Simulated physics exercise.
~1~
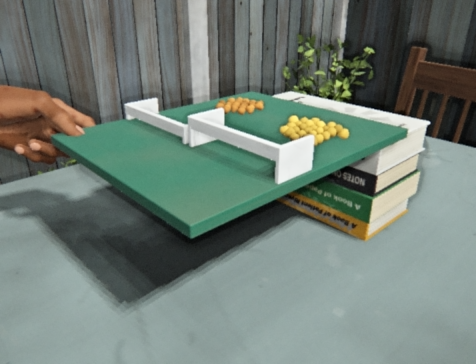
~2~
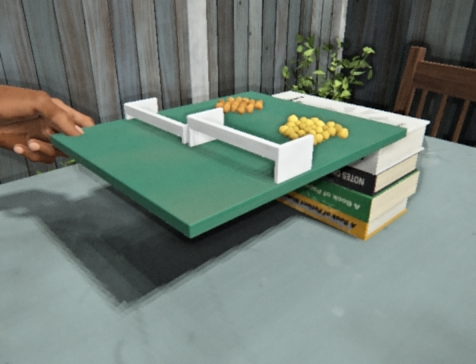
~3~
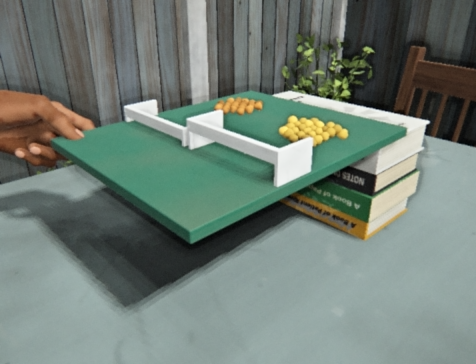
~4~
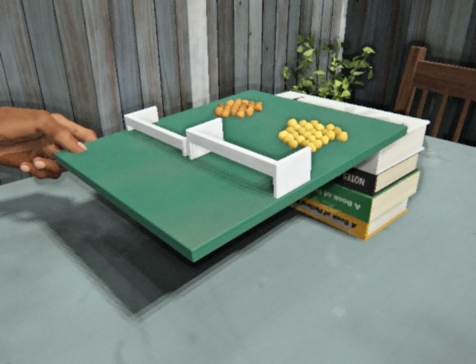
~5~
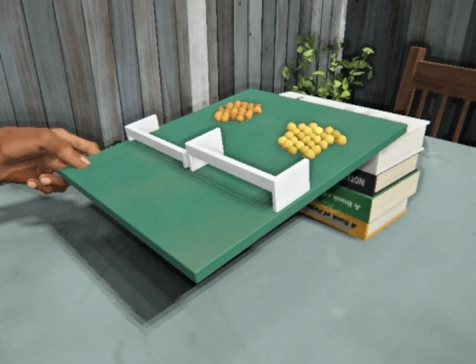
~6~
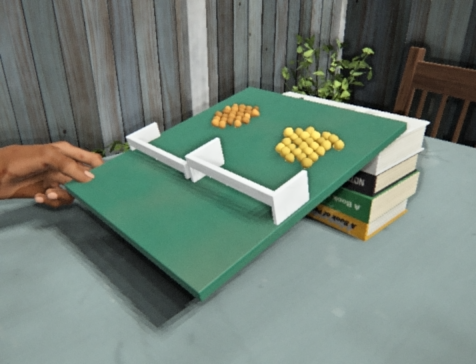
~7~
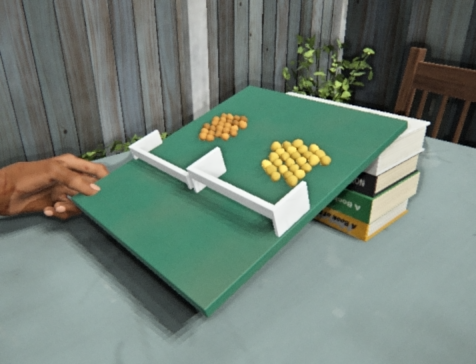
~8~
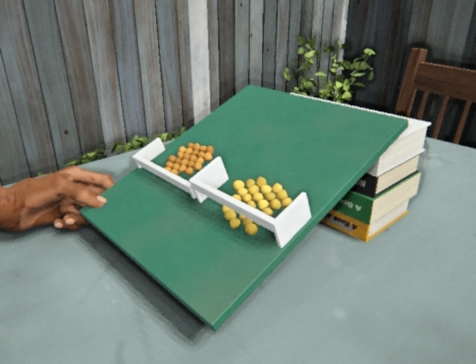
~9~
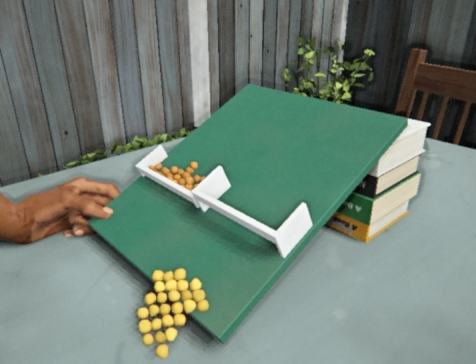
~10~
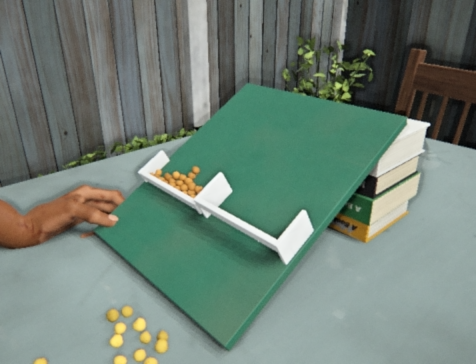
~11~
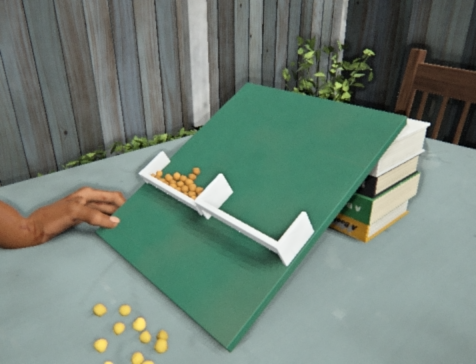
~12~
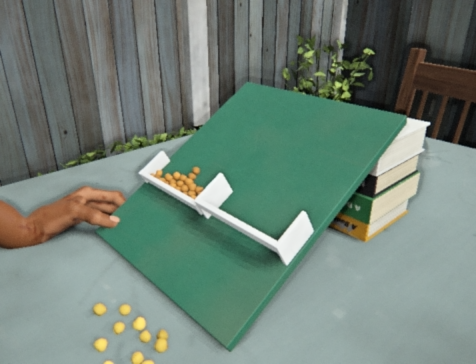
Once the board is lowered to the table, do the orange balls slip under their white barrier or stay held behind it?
The orange balls stay held behind their barrier. Only the yellow balls slip underneath theirs and end up on the table.
